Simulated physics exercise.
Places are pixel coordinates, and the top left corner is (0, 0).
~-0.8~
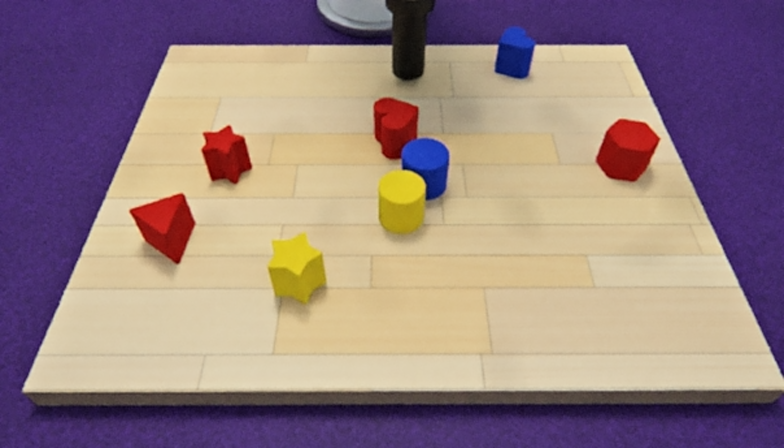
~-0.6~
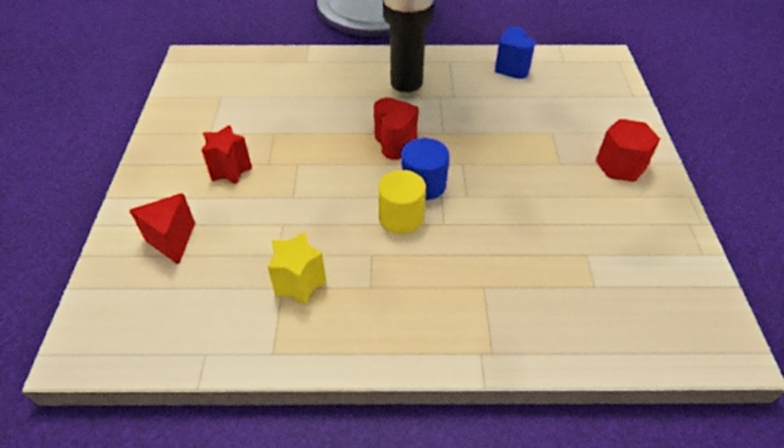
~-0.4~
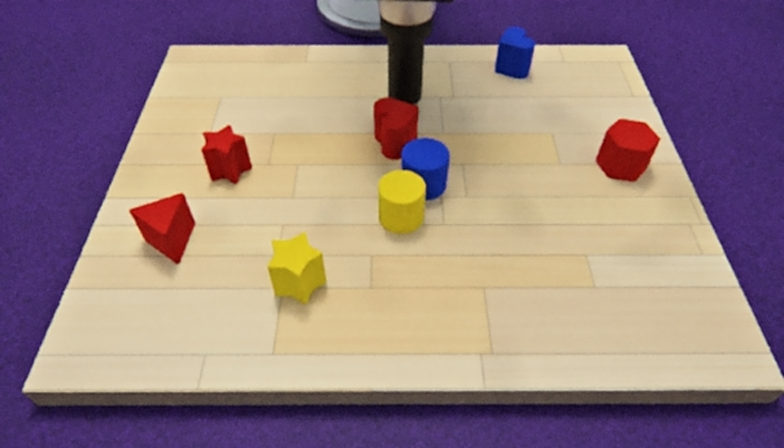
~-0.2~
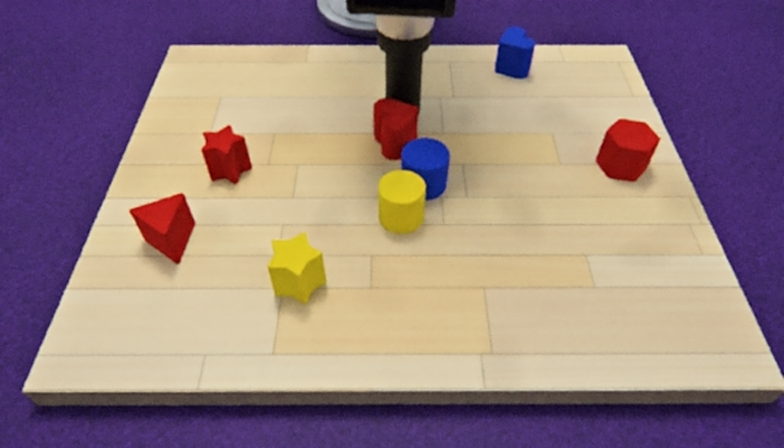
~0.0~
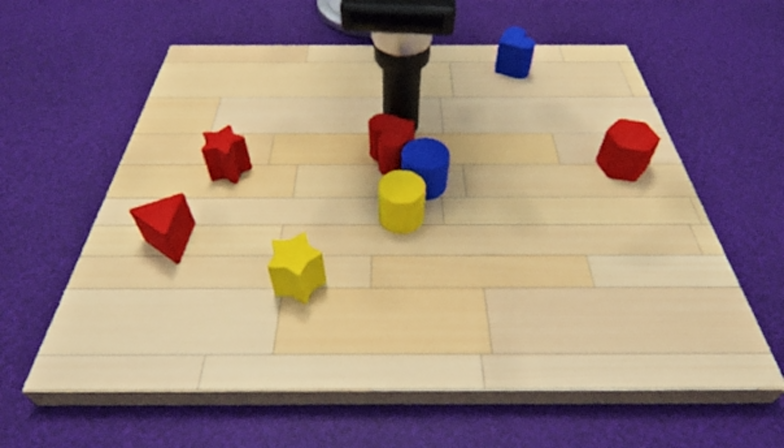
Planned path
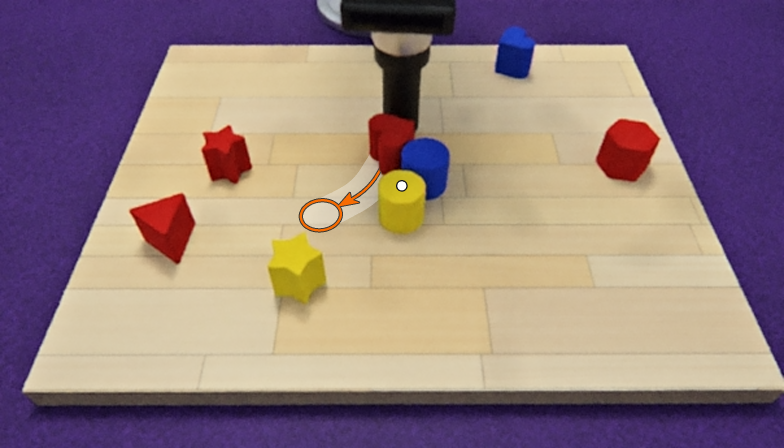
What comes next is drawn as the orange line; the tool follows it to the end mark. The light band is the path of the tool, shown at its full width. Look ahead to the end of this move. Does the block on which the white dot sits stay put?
Short answer: No.
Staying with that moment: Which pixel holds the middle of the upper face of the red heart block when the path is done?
I think it will end close to (351, 206).
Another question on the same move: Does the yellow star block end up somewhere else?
No, that is not what happens.
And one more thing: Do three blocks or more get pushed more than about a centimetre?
In short: No.
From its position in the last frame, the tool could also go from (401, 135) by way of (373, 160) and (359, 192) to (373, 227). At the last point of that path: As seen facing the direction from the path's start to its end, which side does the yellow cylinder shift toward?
Its shift is leftward.
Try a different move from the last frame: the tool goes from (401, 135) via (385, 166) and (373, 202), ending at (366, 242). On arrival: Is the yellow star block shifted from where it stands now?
I expect not.
The drawn path runs from (401, 135) by way of (384, 163) and (361, 193) to (321, 215); the dot is on the yellow cylinder.
What follows on the original path. One third of the way, tool (384, 154); red heart block (376, 160), turned 10° anticlockwise; yellow cylinder (403, 192).
Two thirds of the way, tool (360, 184); red heart block (356, 193), turned 25° anticlockwise; yellow cylinder (406, 198).
At the end, tool (320, 206); yellow star block not moved; red heart block (351, 206), turned 50° anticlockwise; yellow cylinder (406, 198); blue cylinder not moved.
